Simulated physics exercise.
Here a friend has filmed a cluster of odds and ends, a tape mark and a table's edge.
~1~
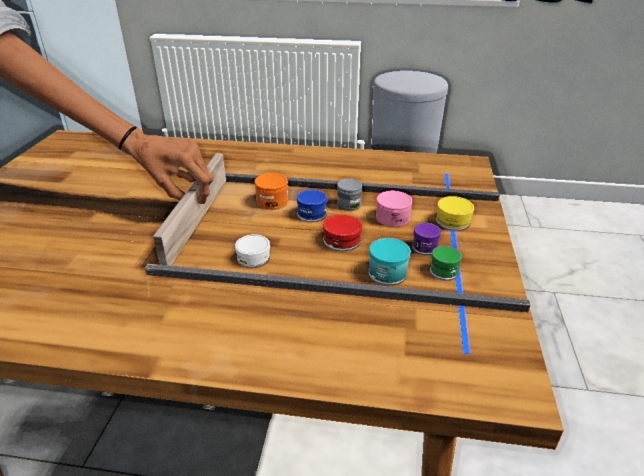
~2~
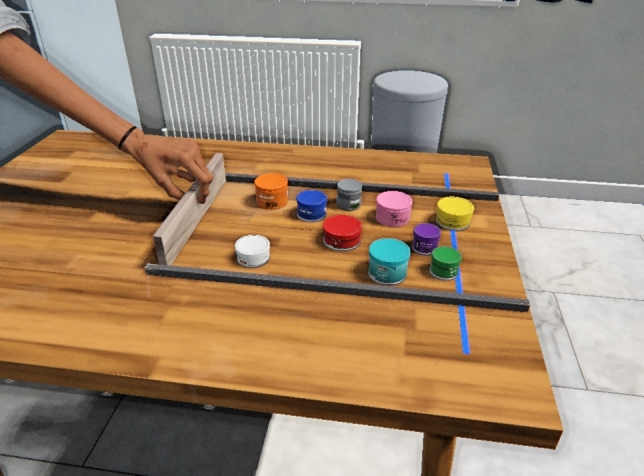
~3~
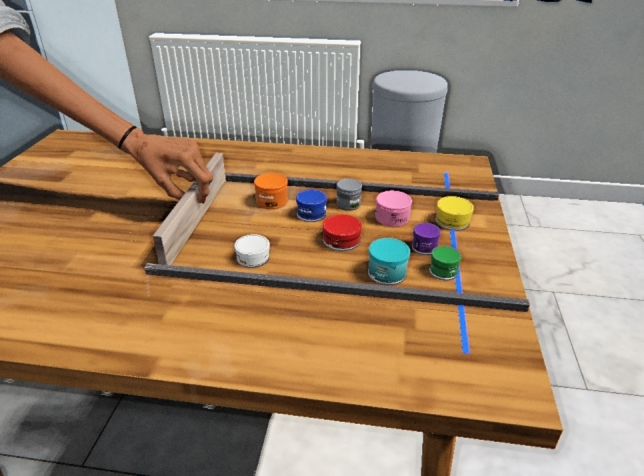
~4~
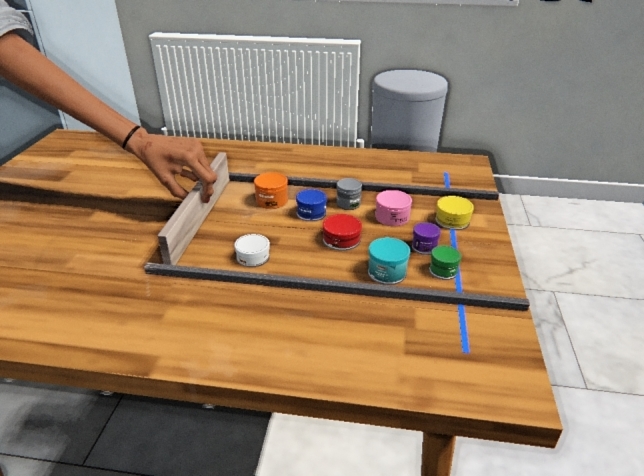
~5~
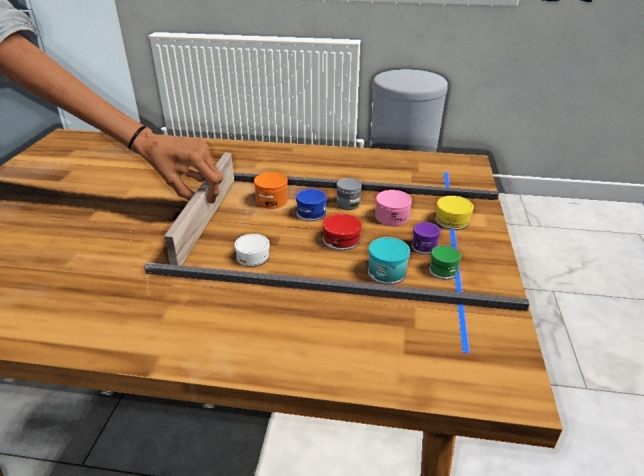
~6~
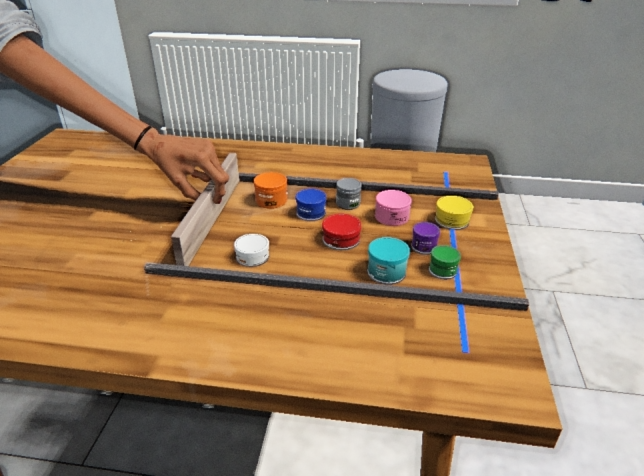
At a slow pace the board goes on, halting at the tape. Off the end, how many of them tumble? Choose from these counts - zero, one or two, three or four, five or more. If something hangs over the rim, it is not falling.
Count: One or two.
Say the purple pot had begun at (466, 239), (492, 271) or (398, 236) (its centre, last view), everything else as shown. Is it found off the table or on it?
Taking the three spots in turn, the purple pot holds its place, then comes off, then holds its place.
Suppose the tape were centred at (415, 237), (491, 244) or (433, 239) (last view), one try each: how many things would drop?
Result per try: 0; 6; 1.
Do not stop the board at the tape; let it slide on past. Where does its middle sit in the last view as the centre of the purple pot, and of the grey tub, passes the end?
The middle is at (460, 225) when it's the purple pot, and at (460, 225) when it's the grey tub.
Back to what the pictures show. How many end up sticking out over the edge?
Overhanging ones - 4.
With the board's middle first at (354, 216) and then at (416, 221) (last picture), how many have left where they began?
Well, it's 7 at the first one and 10 at the second.
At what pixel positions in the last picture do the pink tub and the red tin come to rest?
The first sits around (499, 215), while the other sits around (475, 242).
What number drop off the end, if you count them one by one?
My count gives 1.
Early on, none off yet; yellow pot at rest near (453, 213); green tin at rest near (444, 262); purple pot at rest near (425, 238).
A while later, none off yet; yellow pot at rest near (454, 213); green tin moving near (451, 262); purple pot at rest near (425, 238).
Finally, the number that fall off is one or two; lost, yellow pot.
